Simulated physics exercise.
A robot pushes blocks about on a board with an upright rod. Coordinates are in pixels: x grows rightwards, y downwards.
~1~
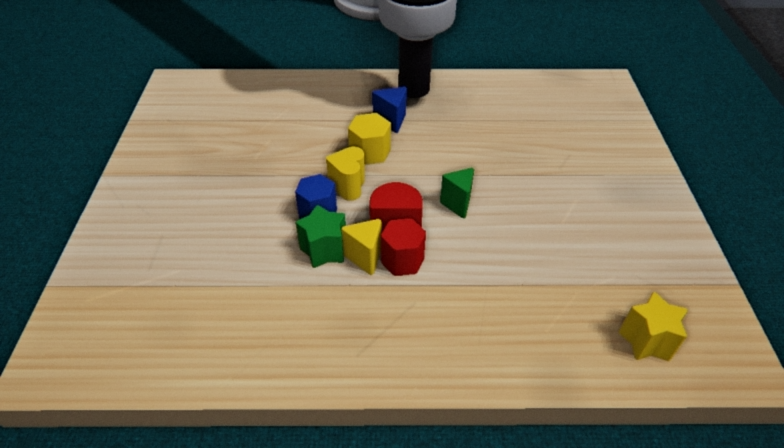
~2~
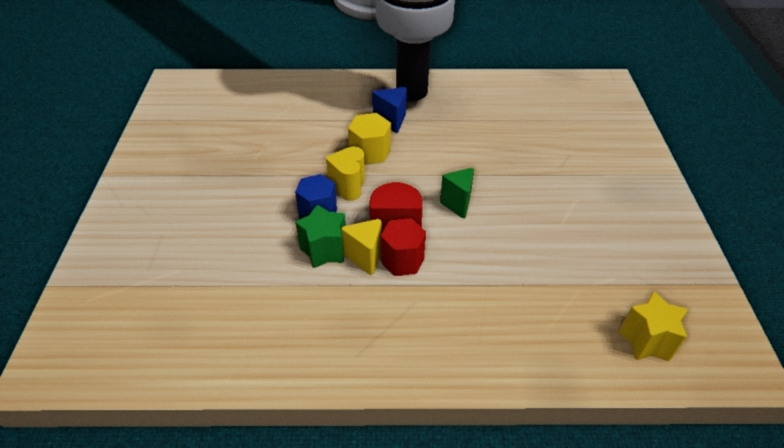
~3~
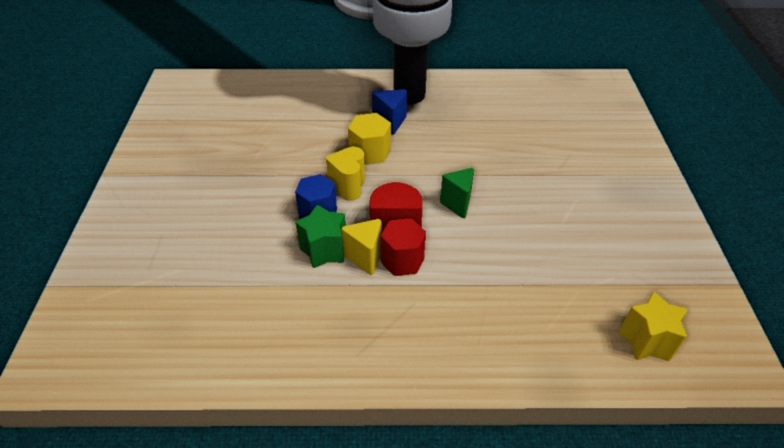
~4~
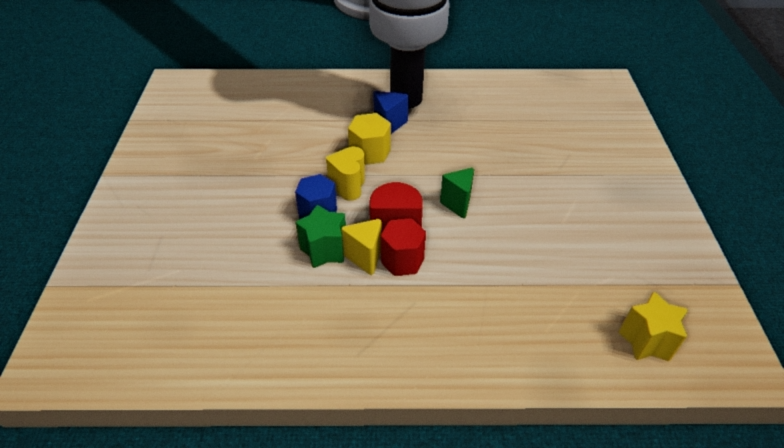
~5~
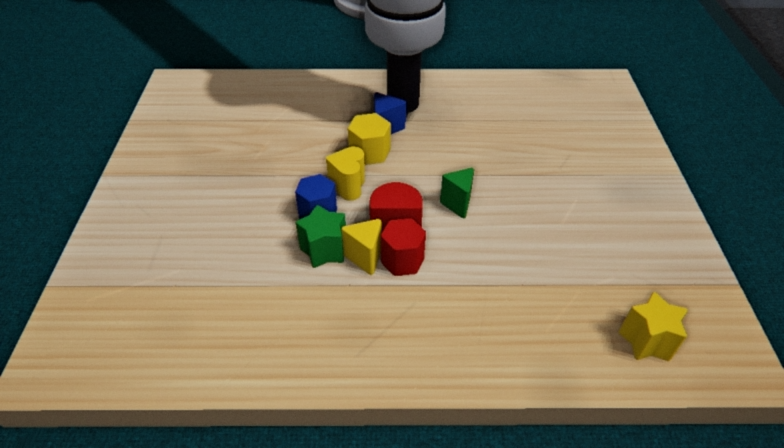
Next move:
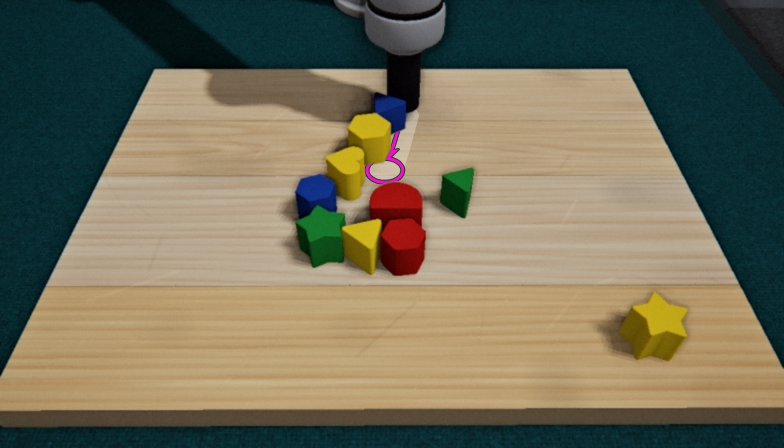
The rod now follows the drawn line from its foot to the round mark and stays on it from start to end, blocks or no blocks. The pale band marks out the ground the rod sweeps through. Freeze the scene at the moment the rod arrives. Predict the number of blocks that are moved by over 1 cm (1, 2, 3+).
The answer will be at least three.
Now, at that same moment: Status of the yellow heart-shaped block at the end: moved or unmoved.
Once the rod is done, the yellow heart-shaped block is in a new spot.
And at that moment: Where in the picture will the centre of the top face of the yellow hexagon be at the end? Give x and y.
I predict (346, 141).
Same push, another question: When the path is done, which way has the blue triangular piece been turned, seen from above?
From the top, the block rotates clockwise.
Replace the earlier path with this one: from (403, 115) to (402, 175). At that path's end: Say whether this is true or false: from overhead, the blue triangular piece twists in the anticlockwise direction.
False
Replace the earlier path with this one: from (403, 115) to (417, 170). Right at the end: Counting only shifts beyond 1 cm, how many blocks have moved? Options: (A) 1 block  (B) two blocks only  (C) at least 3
The one that fits is A, 1 block.
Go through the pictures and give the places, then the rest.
Tip of the rod (414, 90), middles of tops, yellow heart-shaped block (347, 159), yellow hexagon (369, 125), blue triangular piece (392, 94), red half-round block (396, 196), in the first picture.
Rod (412, 92), nothing pushed, in the second picture.
Rod (409, 96), blue triangular piece (390, 96), in the third picture.
Rod (406, 100), blue triangular piece (389, 98), in the fourth picture.
Rod (403, 104), yellow heart-shaped block (347, 159), yellow hexagon (369, 125), blue triangular piece (386, 102), red half-round block (396, 196), in the fifth picture.
The line goes straight from (403, 115) to (385, 170).
On the path given first. One third of the way, rod (398, 121); yellow hexagon (365, 129), turned 20° anticlockwise; blue triangular piece (369, 109), turned 45° clockwise.
Two thirds of the way, rod (392, 140); yellow heart-shaped block (343, 163); yellow hexagon (356, 135); blue triangular piece (364, 109), turned 60° clockwise.
At the end, rod (385, 159); yellow heart-shaped block (336, 167), turned 30° anticlockwise; yellow hexagon (346, 141), turned 35° clockwise; blue triangular piece (364, 109), turned 60° clockwise; red half-round block unmoved.
